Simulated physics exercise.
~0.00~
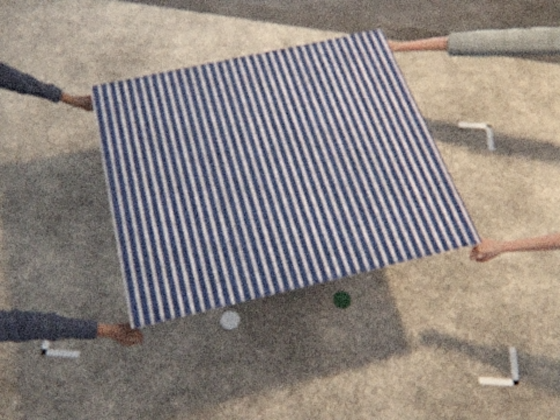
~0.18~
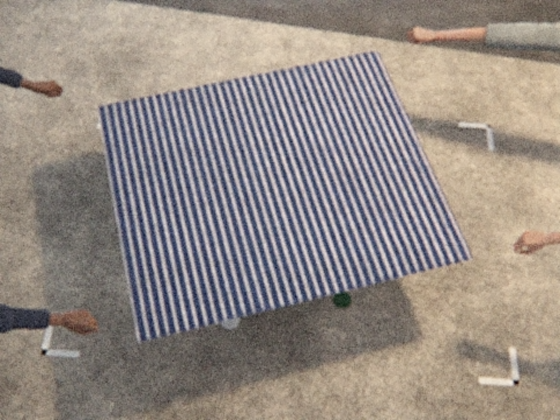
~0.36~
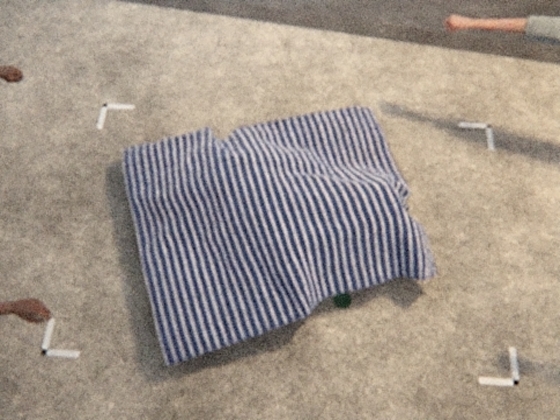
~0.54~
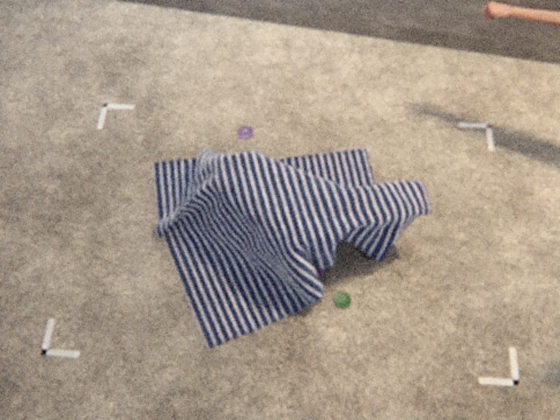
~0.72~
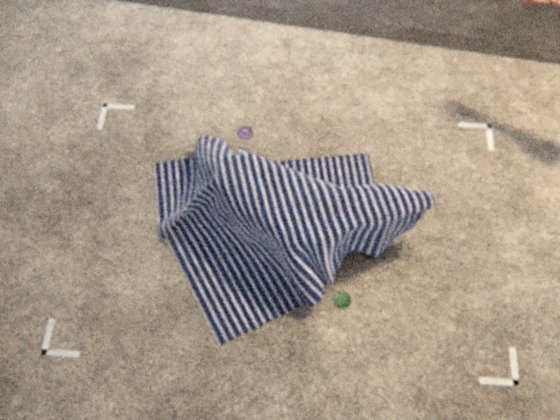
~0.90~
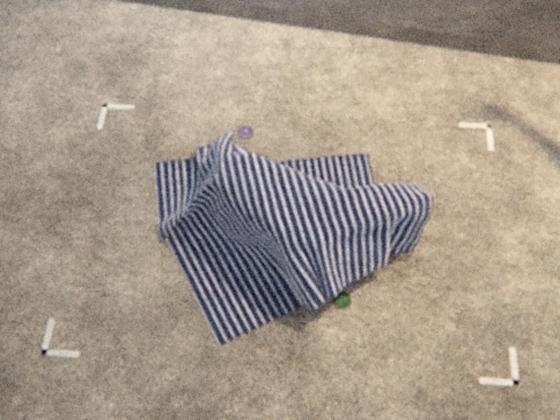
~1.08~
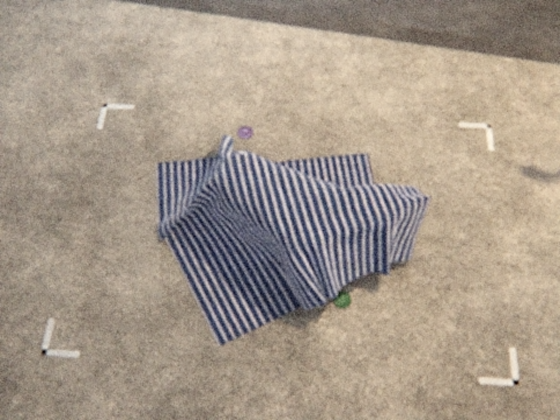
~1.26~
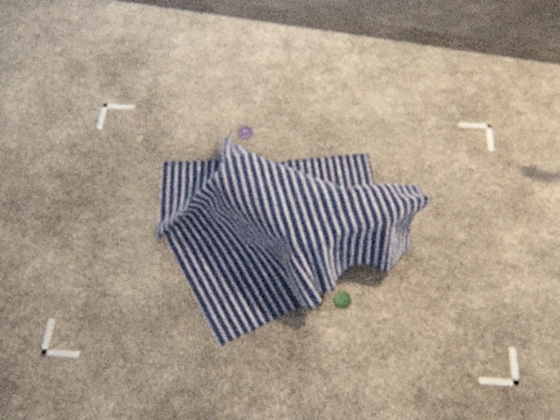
A blue and white striped blanket, held flat by four hands, was let go and dropped onto the carpet, crumpling into a folded heap that hid a white plate, while a green plate and a purple disc stayed uncovered at its edges.
